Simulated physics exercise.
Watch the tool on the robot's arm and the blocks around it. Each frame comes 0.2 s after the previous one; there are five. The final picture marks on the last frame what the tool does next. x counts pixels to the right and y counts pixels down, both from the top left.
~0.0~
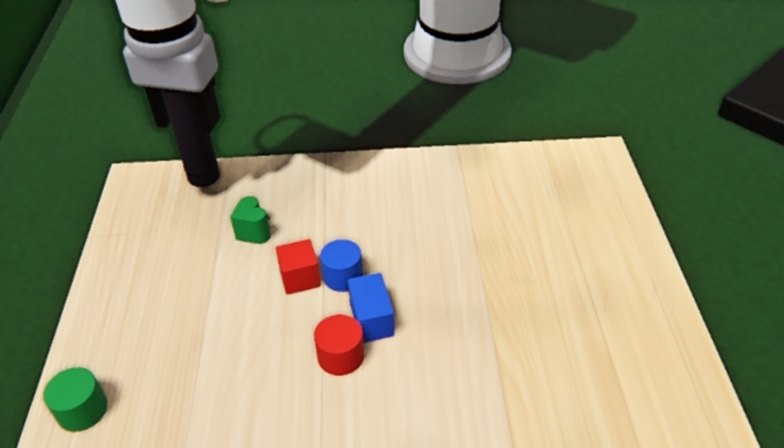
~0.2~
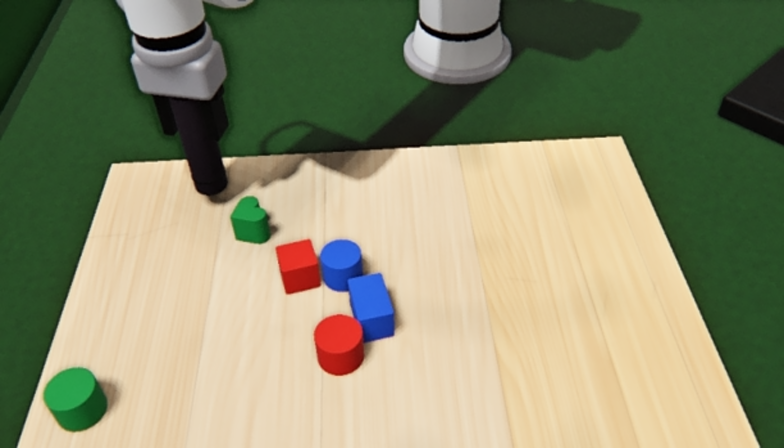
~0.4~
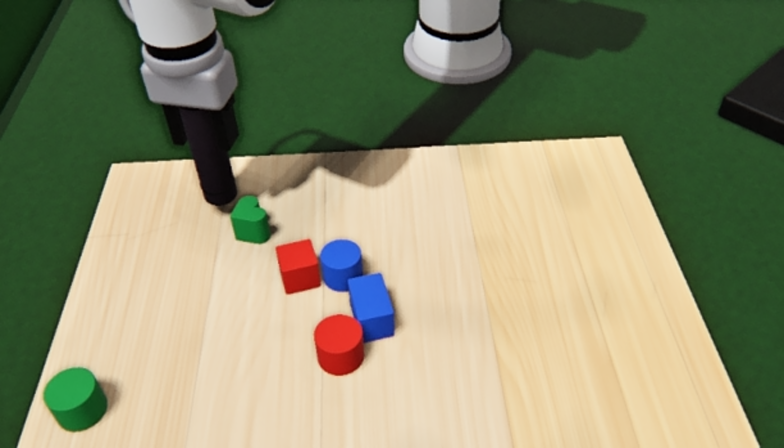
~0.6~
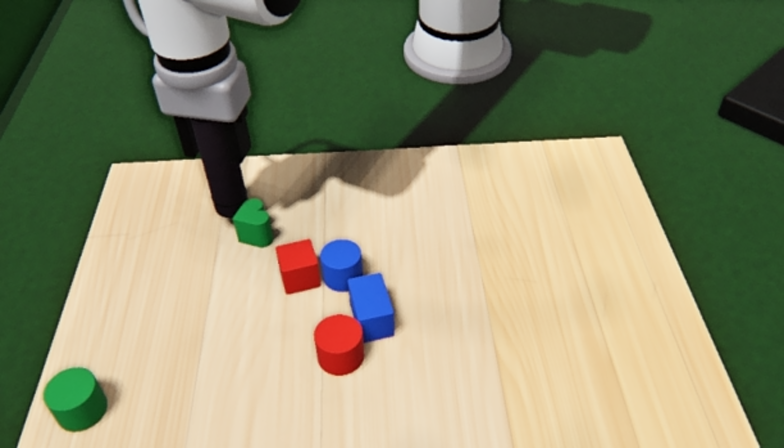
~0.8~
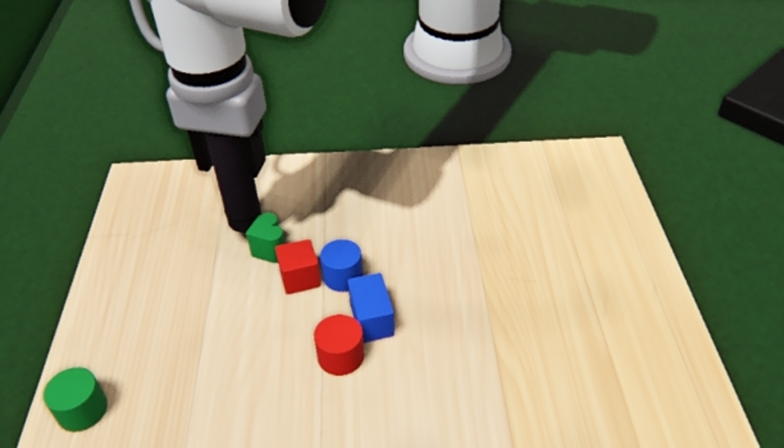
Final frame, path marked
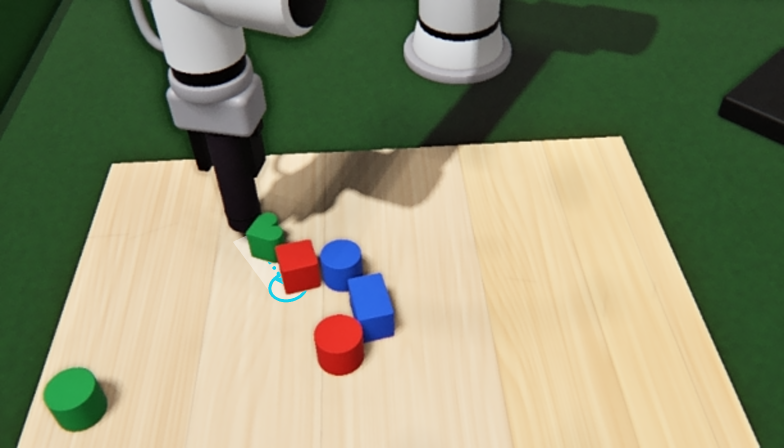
A robot arm with a black tool reaches over a pale wooden board on a green surface, seen from above at an angle by a still camera. A green heart-shaped block sits near the tool, a red square, blue cylinder, blue block and red cylinder cluster centrally, and a green cylinder stands lower left. The tool moves slightly right and downward, then pushes the heart-shaped block a short way toward the red square.
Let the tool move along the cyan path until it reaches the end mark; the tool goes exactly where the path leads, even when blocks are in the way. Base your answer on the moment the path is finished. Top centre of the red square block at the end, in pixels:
The centre of its top will be at (334, 296).
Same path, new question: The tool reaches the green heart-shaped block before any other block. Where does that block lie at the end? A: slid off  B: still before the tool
I'll go with B - still before the tool.
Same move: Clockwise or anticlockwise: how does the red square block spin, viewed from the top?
In a top view, it turns counterclockwise.
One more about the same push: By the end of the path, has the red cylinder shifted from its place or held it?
It keeps its position.
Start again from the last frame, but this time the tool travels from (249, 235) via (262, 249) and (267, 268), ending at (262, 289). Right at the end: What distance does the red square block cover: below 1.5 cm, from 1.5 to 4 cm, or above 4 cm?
It moves more than 4 cm.
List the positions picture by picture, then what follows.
In the first frame, lower end of the tool (204, 178), tops of blocks, green heart-shaped block (248, 209), red square block (296, 254), red cylinder (338, 333), blue cylinder (341, 253).
In the second frame, tool (212, 186), blocks as before.
In the third frame, tool (221, 196), blocks as before.
In the fourth frame, tool (232, 208), green heart-shaped block (252, 212).
In the fifth frame, tool (246, 222), green heart-shaped block (266, 227), red square block (296, 254), red cylinder (338, 333), blue cylinder (341, 253).
The drawn path runs in a line from (249, 235) to (288, 287).
On the path given first. Halfway along, tool (265, 247); green heart-shaped block (283, 254), turned 35° clockwise; red square block (308, 274), turned 40° anticlockwise.
At the end, tool (286, 274); green heart-shaped block (301, 285), turned 40° clockwise; red square block (334, 296), turned 90° anticlockwise; red cylinder not moved; blue cylinder not moved.
